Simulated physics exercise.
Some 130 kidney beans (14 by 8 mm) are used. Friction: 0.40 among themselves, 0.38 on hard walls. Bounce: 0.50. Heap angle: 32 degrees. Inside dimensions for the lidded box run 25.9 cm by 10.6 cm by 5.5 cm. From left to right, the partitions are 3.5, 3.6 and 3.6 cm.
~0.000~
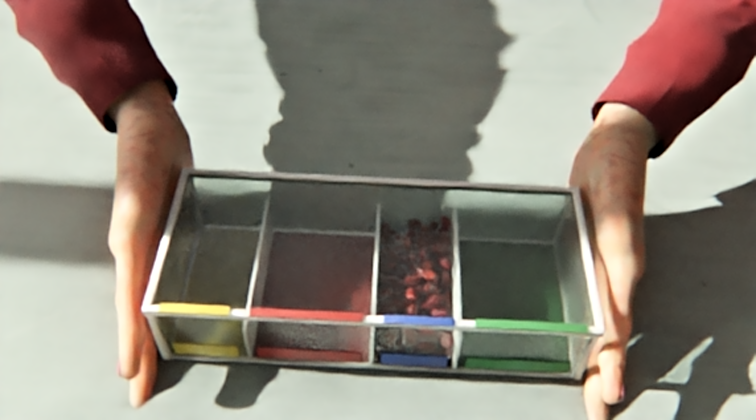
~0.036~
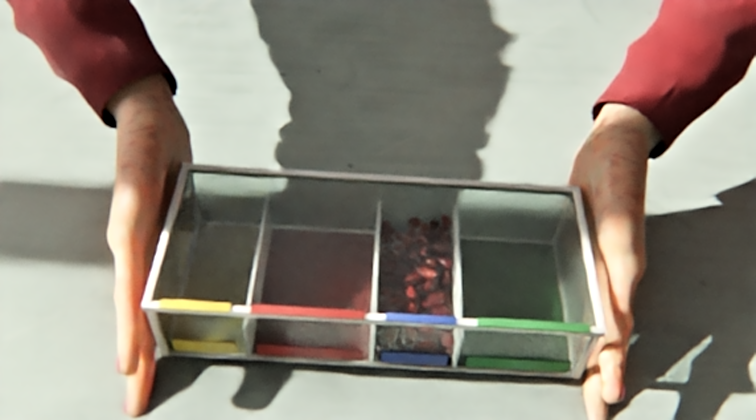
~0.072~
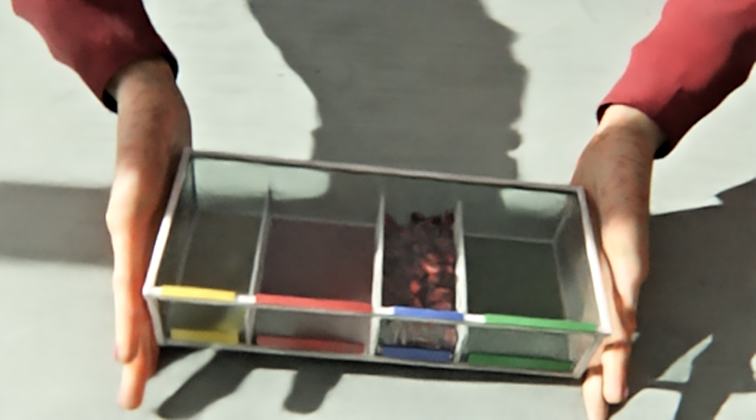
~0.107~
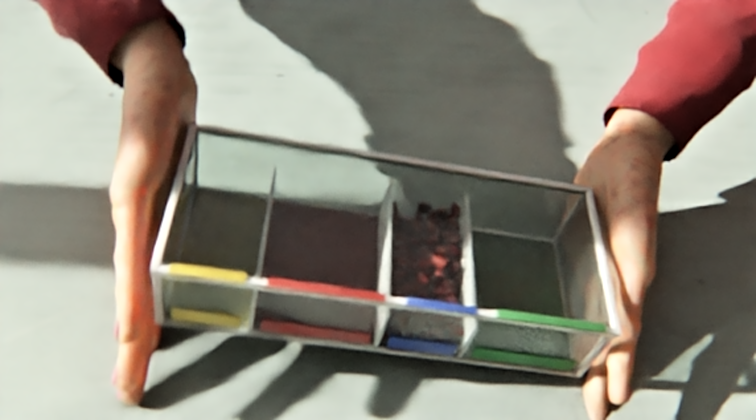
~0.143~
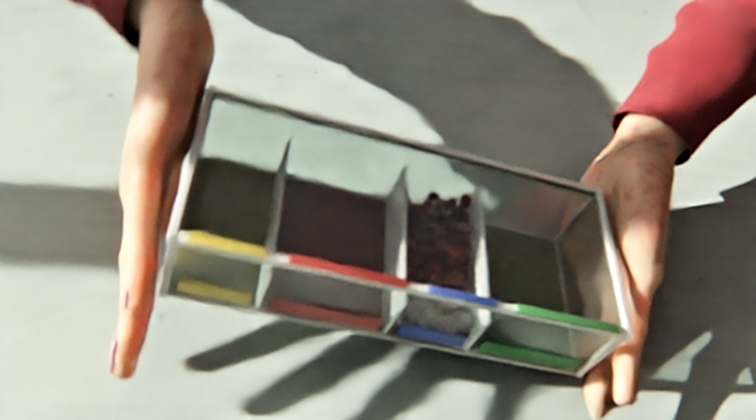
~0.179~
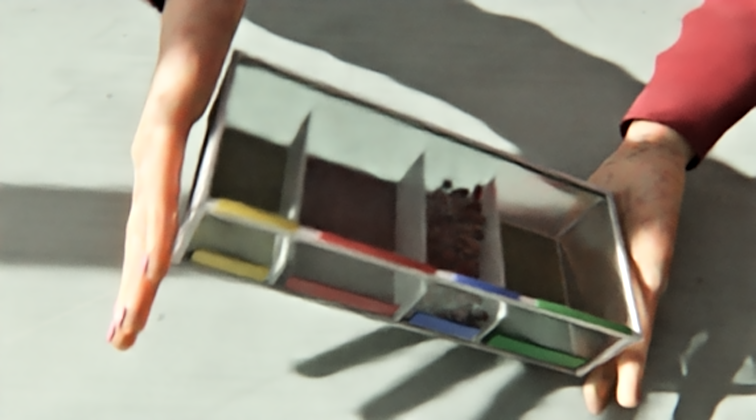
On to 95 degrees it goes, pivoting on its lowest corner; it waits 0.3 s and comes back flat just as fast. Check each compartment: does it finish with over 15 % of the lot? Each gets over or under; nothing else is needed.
Red compartment ends under. Blue compartment ends over. Green compartment ends over. Yellow compartment ends under.
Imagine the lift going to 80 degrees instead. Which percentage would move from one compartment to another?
That works out to close to 45 percent.
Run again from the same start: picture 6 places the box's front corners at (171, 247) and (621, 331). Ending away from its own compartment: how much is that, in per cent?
I'd say close to 70 in a hundred.
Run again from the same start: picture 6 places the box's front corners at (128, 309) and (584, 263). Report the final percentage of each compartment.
Red 5 %, blue 25 %, green 0 %, yellow 70 %.
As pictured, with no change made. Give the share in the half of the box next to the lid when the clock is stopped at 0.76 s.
Around 60 %.
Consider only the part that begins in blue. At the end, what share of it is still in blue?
30 %.
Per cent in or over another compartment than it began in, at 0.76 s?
Reading: Close to 50 %.
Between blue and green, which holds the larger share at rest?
Green comes out ahead.
After 0.76 s, tilt 95 degrees; blue 50 %, green 50 %.
Then, at 1.15 s, tilt 54 degrees; blue 25 %, green 75 %.
Then, at 1.63 s, tilt 0 degrees; blue 25 %, green 75 %.
By 2.0 s all is still; red 0 %, blue 25 %, green 75 %, yellow 0 %.
